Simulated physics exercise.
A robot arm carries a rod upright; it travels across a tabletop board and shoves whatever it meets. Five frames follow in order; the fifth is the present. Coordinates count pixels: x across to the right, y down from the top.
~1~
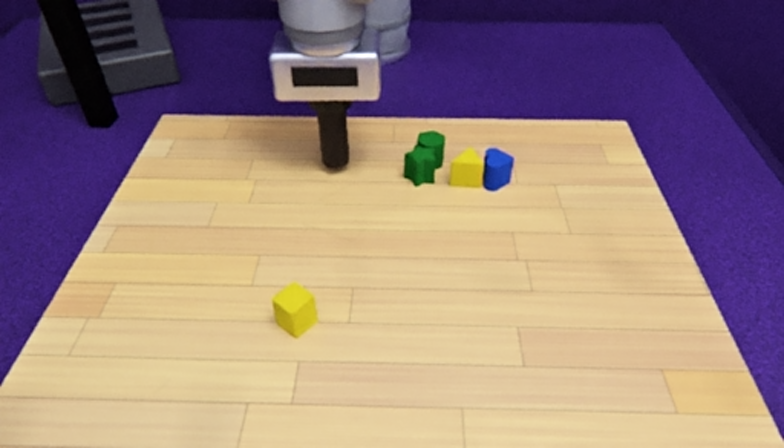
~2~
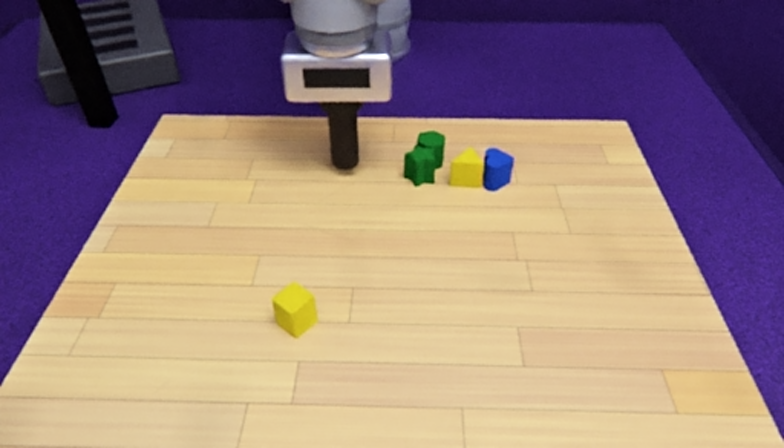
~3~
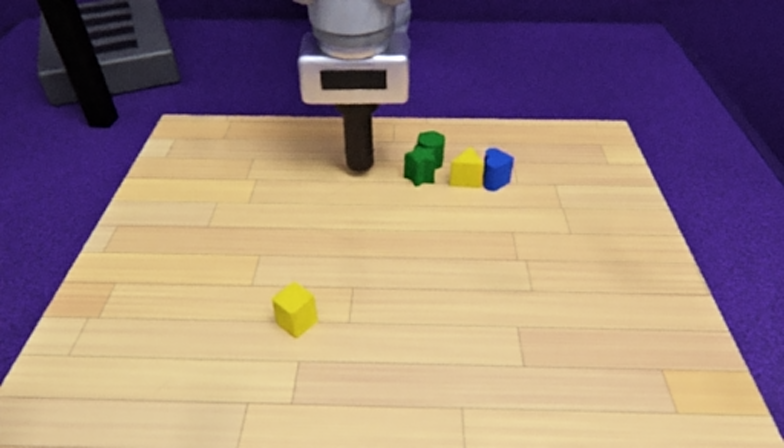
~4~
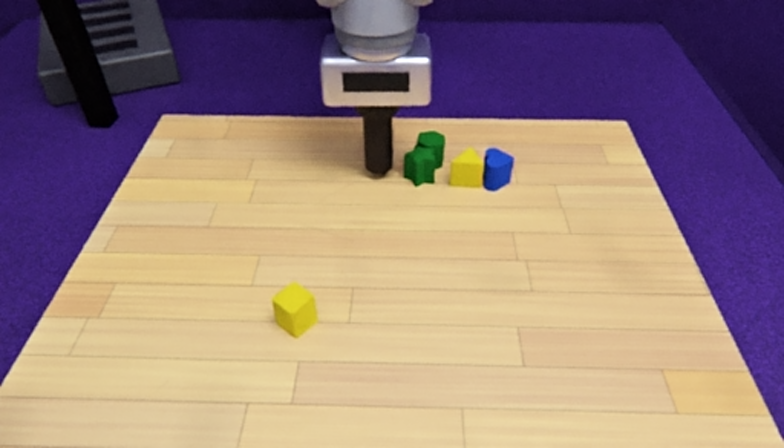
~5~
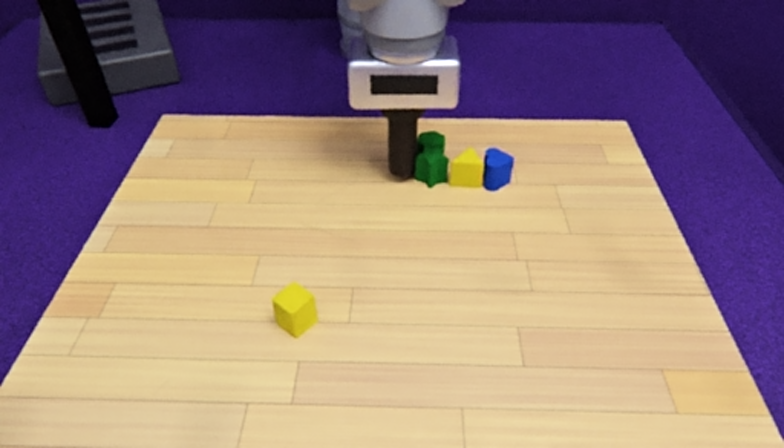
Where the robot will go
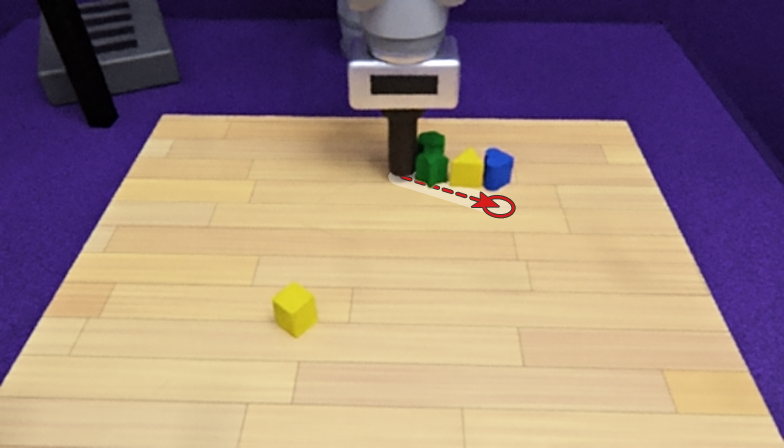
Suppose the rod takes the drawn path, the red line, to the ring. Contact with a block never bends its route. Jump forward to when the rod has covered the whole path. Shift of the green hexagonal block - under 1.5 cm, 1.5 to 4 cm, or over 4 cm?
Distance: Less than 1.5 cm.
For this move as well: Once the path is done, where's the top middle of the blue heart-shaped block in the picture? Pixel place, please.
It will likely be found at (542, 148).
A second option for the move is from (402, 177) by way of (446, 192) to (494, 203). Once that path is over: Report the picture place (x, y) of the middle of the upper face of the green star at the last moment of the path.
In the picture, that point is around (513, 166).
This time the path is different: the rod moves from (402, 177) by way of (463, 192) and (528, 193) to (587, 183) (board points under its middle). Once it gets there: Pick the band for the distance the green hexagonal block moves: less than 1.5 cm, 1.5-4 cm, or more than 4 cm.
The block shifts less than 1.5 cm.
The line goes from (402, 177) directly to (499, 206).
What follows on the original path. One third of the way, rod at (434, 179); green star at (461, 159), turned 35° anticlockwise; yellow triangular piece at (488, 159); blue heart-shaped block at (509, 156), turned 25° anticlockwise.
Two thirds of the way, rod at (467, 189); green star at (491, 164), turned 55° anticlockwise; yellow triangular piece at (516, 160), turned 25° anticlockwise; blue heart-shaped block at (532, 153), turned 45° anticlockwise.
At the end, rod at (500, 199); green hexagonal block unmoved; green star at (516, 168), turned 75° anticlockwise; yellow triangular piece at (534, 159), turned 50° anticlockwise; blue heart-shaped block at (542, 148), turned 70° anticlockwise.
